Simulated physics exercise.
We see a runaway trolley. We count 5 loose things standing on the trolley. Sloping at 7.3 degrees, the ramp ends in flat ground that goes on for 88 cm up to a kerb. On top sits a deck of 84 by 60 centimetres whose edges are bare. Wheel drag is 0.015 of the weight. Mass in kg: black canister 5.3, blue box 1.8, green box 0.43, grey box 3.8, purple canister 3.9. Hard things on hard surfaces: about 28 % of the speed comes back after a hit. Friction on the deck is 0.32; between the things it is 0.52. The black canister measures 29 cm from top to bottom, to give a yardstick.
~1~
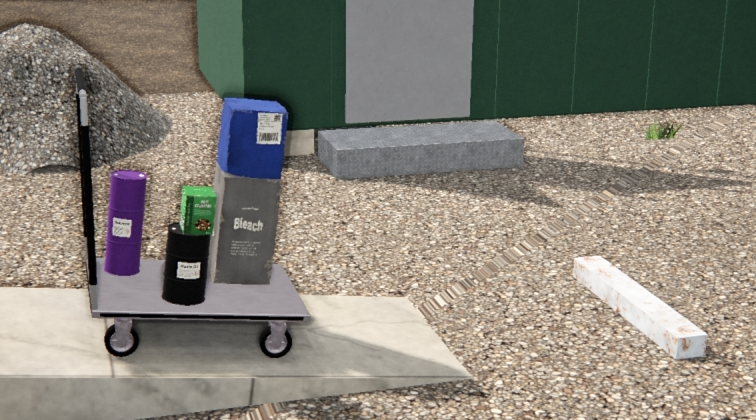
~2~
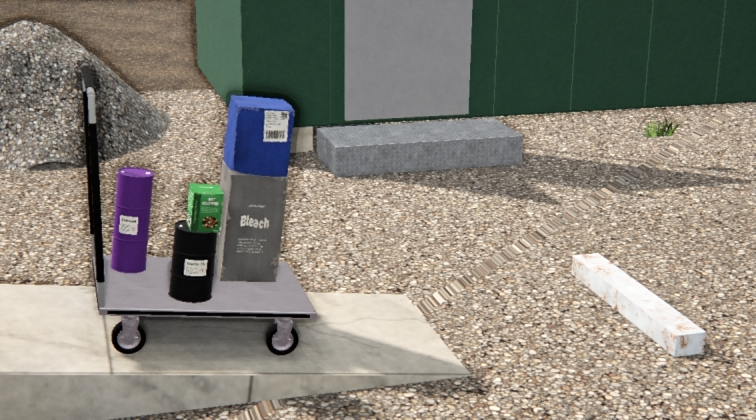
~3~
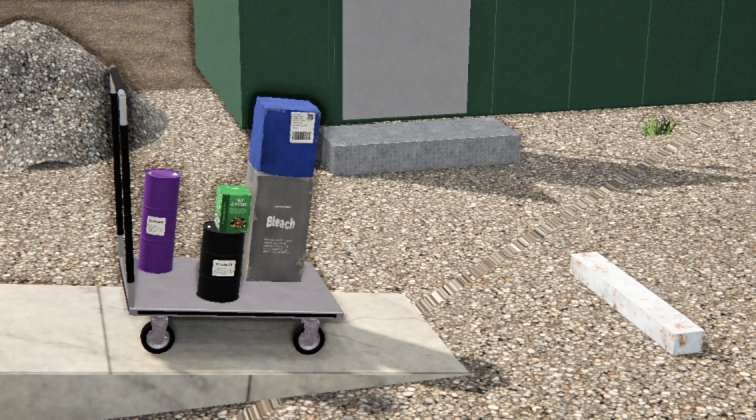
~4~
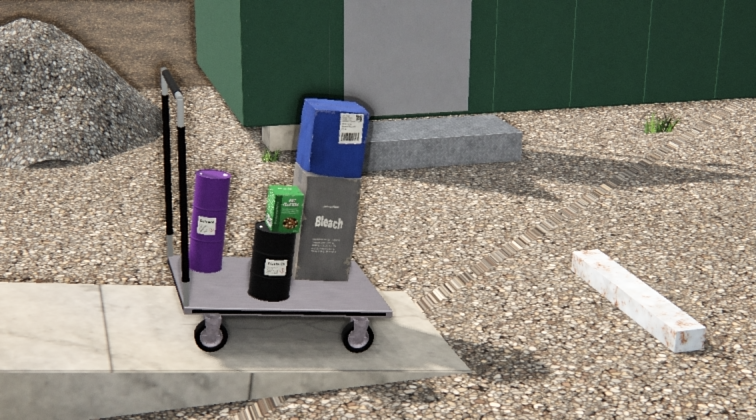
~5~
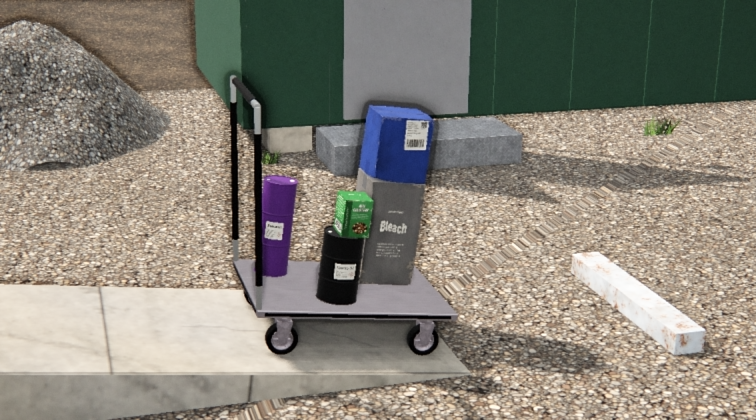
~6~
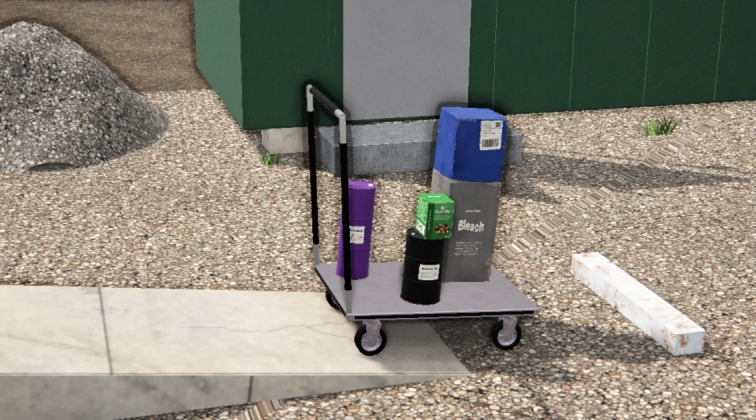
On a paved strip beside gravel and a green building, a flat trolley carrying purple and black canisters and green, grey and blue boxes rolled to the right, slowly at first, then faster.
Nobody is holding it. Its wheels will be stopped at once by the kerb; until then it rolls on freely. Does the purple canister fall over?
It remains on its feet.
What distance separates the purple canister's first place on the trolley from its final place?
Roughly 30 centimetres.
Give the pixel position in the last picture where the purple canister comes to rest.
Around pixel (545, 223).
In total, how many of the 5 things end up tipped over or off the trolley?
It adds up to 2.
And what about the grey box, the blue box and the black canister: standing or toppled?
In the last frame the grey box does not stay up, the blue box does not stay up and the black canister remains up.
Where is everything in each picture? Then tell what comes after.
In the first frame, 156 cm to the kerb; purple canister (125, 223); black canister (186, 263).
In the second frame, 153 cm to the kerb; green box (205, 208); grey box (249, 221).
In the third frame, 142 cm to the kerb; black canister (221, 261); blue box (284, 137).
In the fourth frame, 122 cm to the kerb; green box (284, 209); grey box (322, 222).
In the fifth frame, 94 cm to the kerb; black canister (340, 265); blue box (397, 144).
In the sixth frame, 58 cm to the kerb; purple canister (356, 230); green box (434, 216).
Then, 0.50 s later than the last frame, trolley at the kerb; purple canister 11 cm from its spot near (505, 226); green box 11 cm from its spot; blue box 11 cm from its spot.
Then, 0.70 s later than the last frame, trolley at the kerb; blue box and grey box now off the trolley; purple canister 27 cm from its spot near (537, 224); green box 29 cm from its spot.
Then, 1.00 s later than the last frame, trolley at the kerb; purple canister 31 cm from its spot near (545, 223); green box 33 cm from its spot; black canister 31 cm from its spot.
When it is over, off the trolley and tipped over, blue box and grey box; not toppled but over 10 cm from the start, black canister, green box and purple canister. End places, in pixels of the last picture, purple canister near (545, 223).
